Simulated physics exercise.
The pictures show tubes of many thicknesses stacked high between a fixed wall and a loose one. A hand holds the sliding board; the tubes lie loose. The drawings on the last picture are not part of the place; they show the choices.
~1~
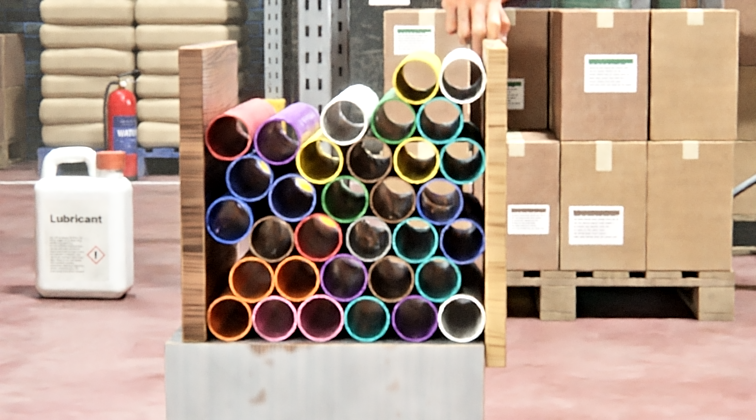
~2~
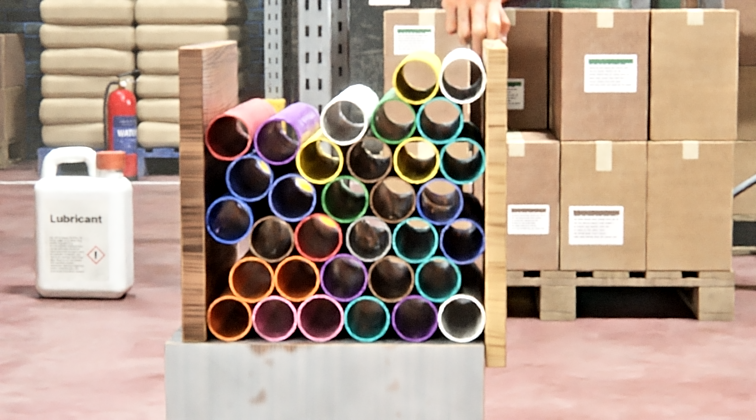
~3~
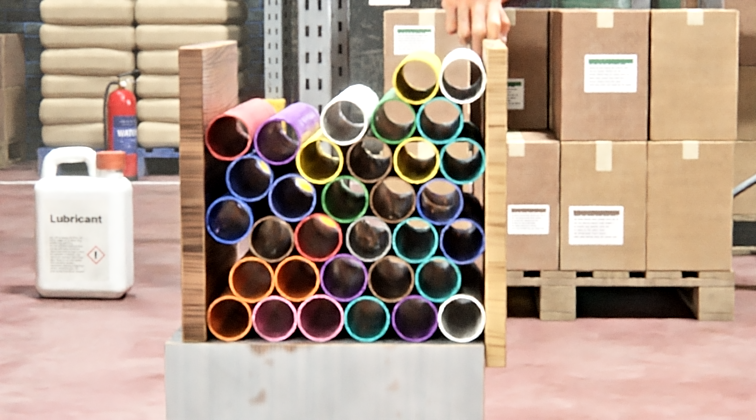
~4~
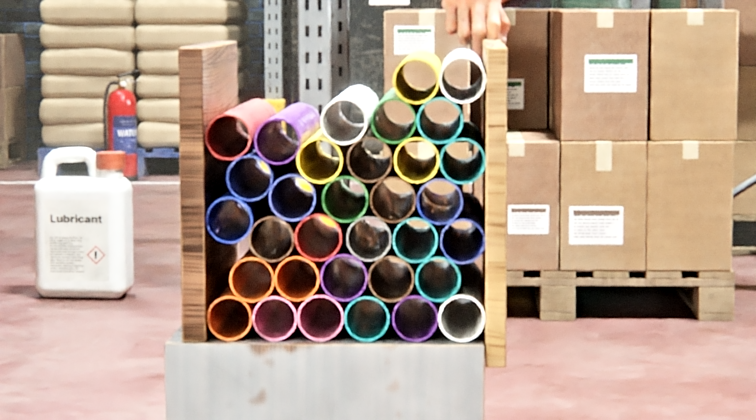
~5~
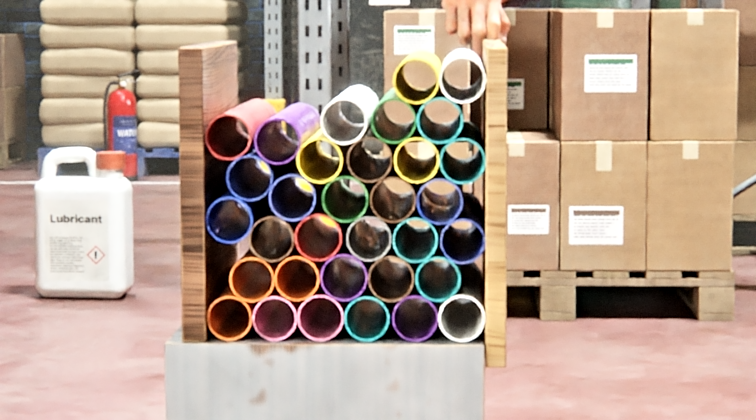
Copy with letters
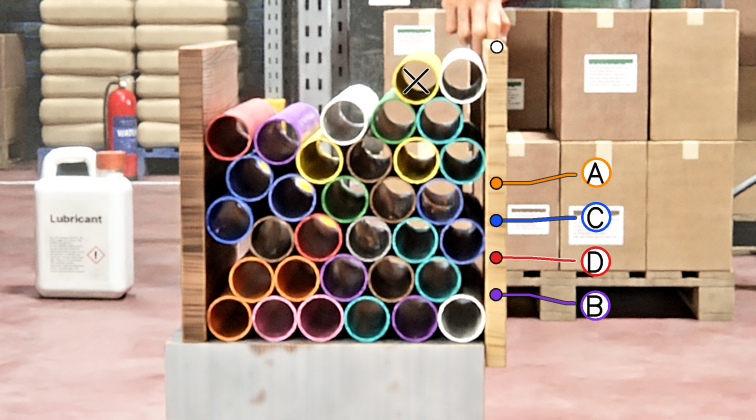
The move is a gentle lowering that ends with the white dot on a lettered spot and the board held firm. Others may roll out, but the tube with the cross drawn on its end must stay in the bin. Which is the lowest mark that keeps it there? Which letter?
Slide it to A.
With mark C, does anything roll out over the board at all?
Yes.
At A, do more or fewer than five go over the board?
It loses fewer than five.
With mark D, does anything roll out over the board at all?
Yes.
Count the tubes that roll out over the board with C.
It comes to four.
On the marked copy, A at (497, 183); B at (496, 294); C at (496, 221); D at (496, 258); the cross at (416, 81); the white dot at (497, 47).
Following A. Soon after the start, top of the board (486, 112).
Later, top of the board (486, 182).
In the end, top of the board (486, 183), one out over the board, the crossed one still inside.
As for the rest, B lets the crossed one out; C lets the crossed one out; D lets the crossed one out.
